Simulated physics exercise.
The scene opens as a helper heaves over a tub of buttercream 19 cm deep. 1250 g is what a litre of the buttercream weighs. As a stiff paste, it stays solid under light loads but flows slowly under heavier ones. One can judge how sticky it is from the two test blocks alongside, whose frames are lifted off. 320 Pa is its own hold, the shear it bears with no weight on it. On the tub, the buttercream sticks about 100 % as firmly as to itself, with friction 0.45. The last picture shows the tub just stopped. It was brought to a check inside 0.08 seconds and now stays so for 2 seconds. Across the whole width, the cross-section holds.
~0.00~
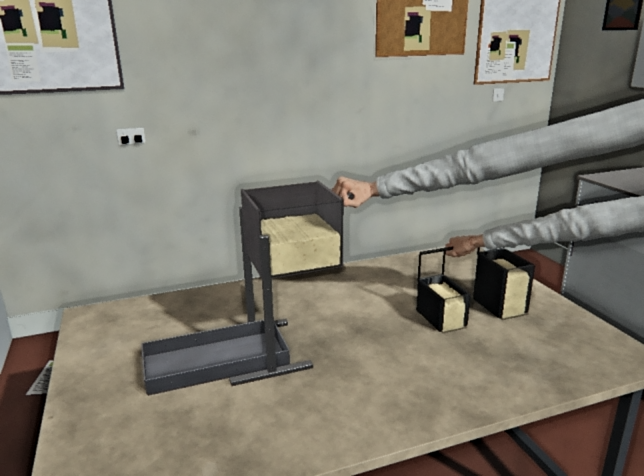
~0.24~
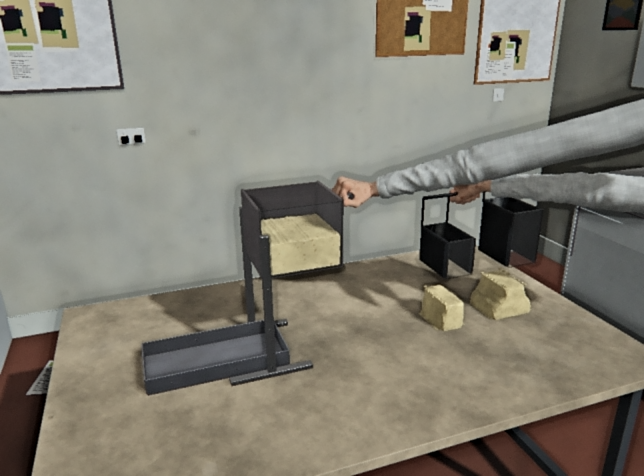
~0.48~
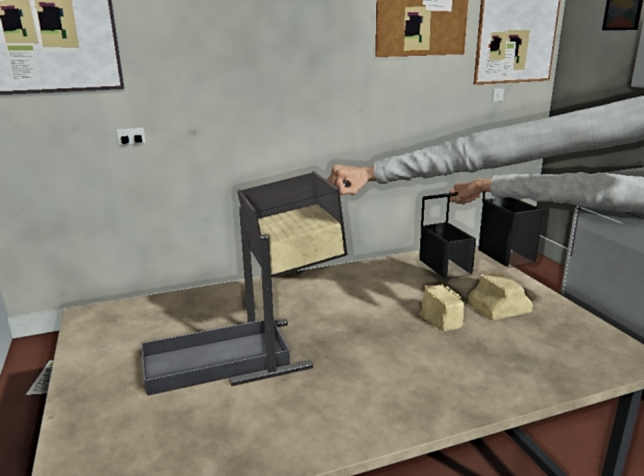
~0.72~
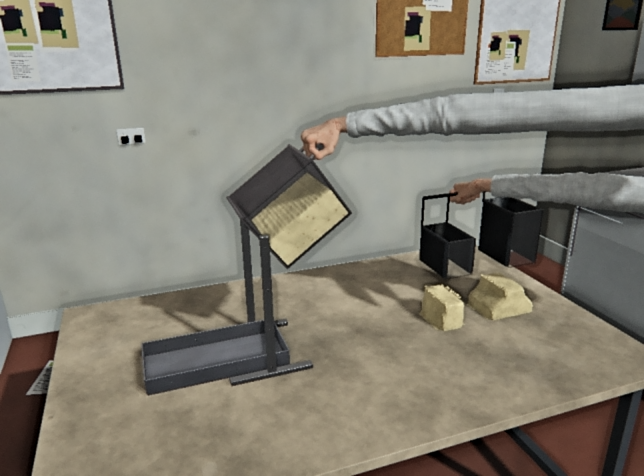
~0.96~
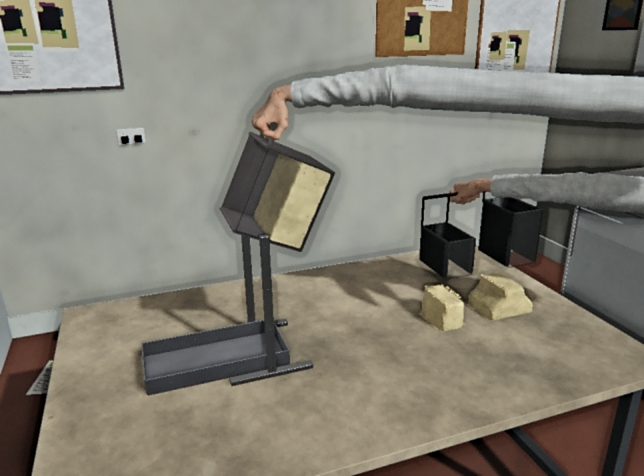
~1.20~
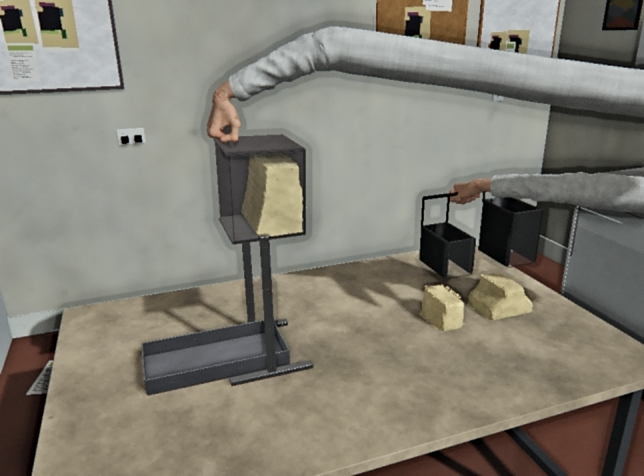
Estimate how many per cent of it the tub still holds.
The tub still holds some 80 per cent.
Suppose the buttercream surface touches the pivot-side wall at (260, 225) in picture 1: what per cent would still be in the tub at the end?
45 %.
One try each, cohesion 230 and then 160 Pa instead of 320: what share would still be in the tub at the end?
Result: 65 % for the first case, 55 % for the second.
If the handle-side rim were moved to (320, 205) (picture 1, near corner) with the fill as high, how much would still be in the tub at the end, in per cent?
Some 100 percent would still be in the tub at the end.
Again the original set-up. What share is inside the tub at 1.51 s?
Close to 90 in a hundred.
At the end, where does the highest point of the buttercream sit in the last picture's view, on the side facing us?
On the near face, the top ends up close to (291, 201).
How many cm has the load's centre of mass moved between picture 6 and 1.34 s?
Measured shift, roughly 4 cm.
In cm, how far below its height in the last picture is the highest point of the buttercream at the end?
9 cm or so.
By 1.34 s, the tub is at 89 degrees and holds 100 %.
By 1.51 s, the tub is at 89 degrees and holds 90 %.
By 1.68 s, the tub is at 89 degrees and holds 81 %.
By 1.85 s, the tub is at 89 degrees and holds 80 %.
By 3.20 s, at the end, the tub is at 89 degrees and holds 80 %.
